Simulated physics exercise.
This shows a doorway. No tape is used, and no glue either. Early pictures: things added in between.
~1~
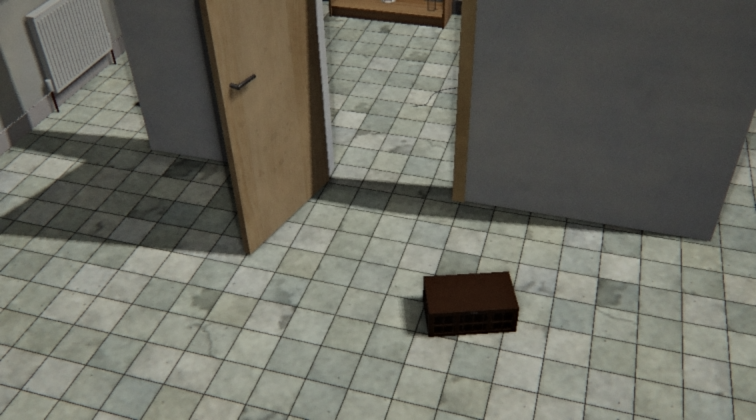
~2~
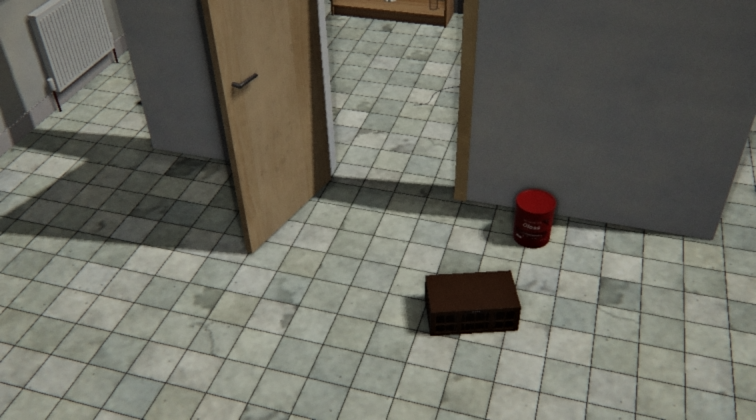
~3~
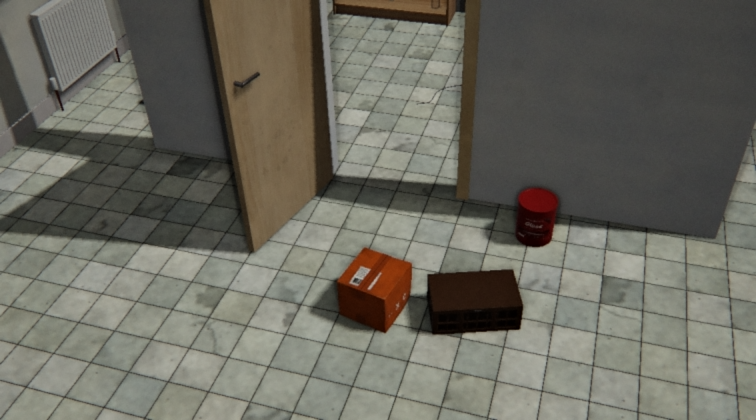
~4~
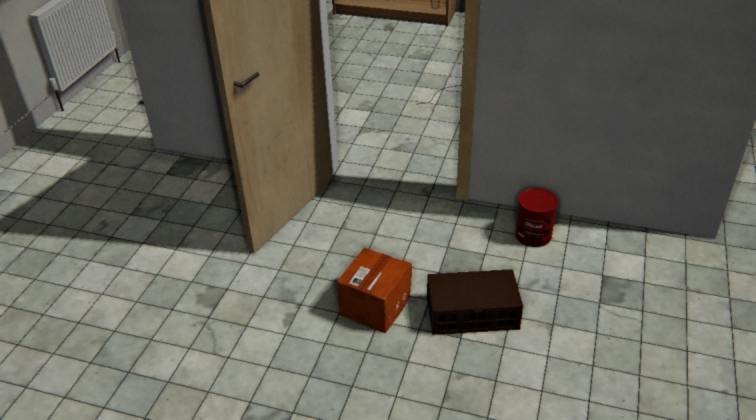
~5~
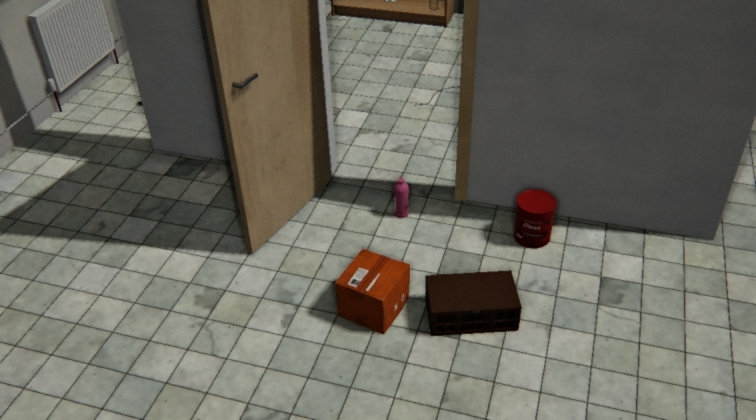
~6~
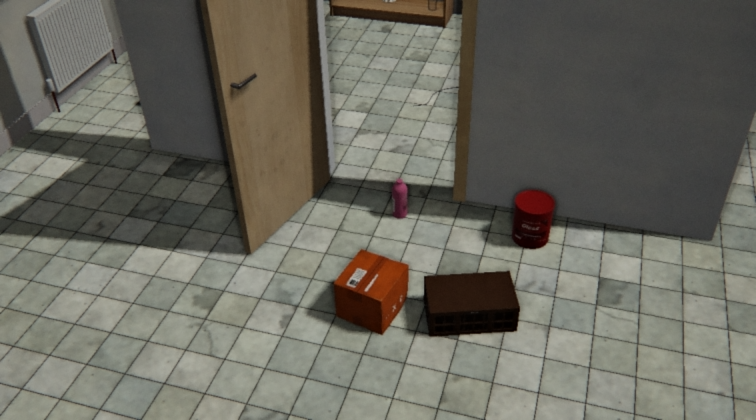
A doorway in a grey-walled room with a pale tiled floor is seen from above, a radiator at far left. The wooden door stands wide open left of the opening, and a dark brown crate sits right of centre on the floor. A red pail appears by the right wall, then an orange parcel left of the crate, then a pink bottle near the doorway, while the door stays still and the view barely shifts.
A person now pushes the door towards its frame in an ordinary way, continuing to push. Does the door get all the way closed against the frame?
Yes.
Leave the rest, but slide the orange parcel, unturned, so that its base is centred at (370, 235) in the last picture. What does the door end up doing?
The door gets held up.
Then, 1.20 s after the last picture, door at 71°.
Then, 2.20 s after the last picture, door at 25°; pink bottle slid a little near (403, 196).
Then, 2.60 s after the last picture, door at 8°; pink bottle slid well along near (419, 181).
At rest, door at 0°; moved from the start, pink bottle; the other 3 in place. Seen from the same camera at the end, pink bottle near (424, 171).
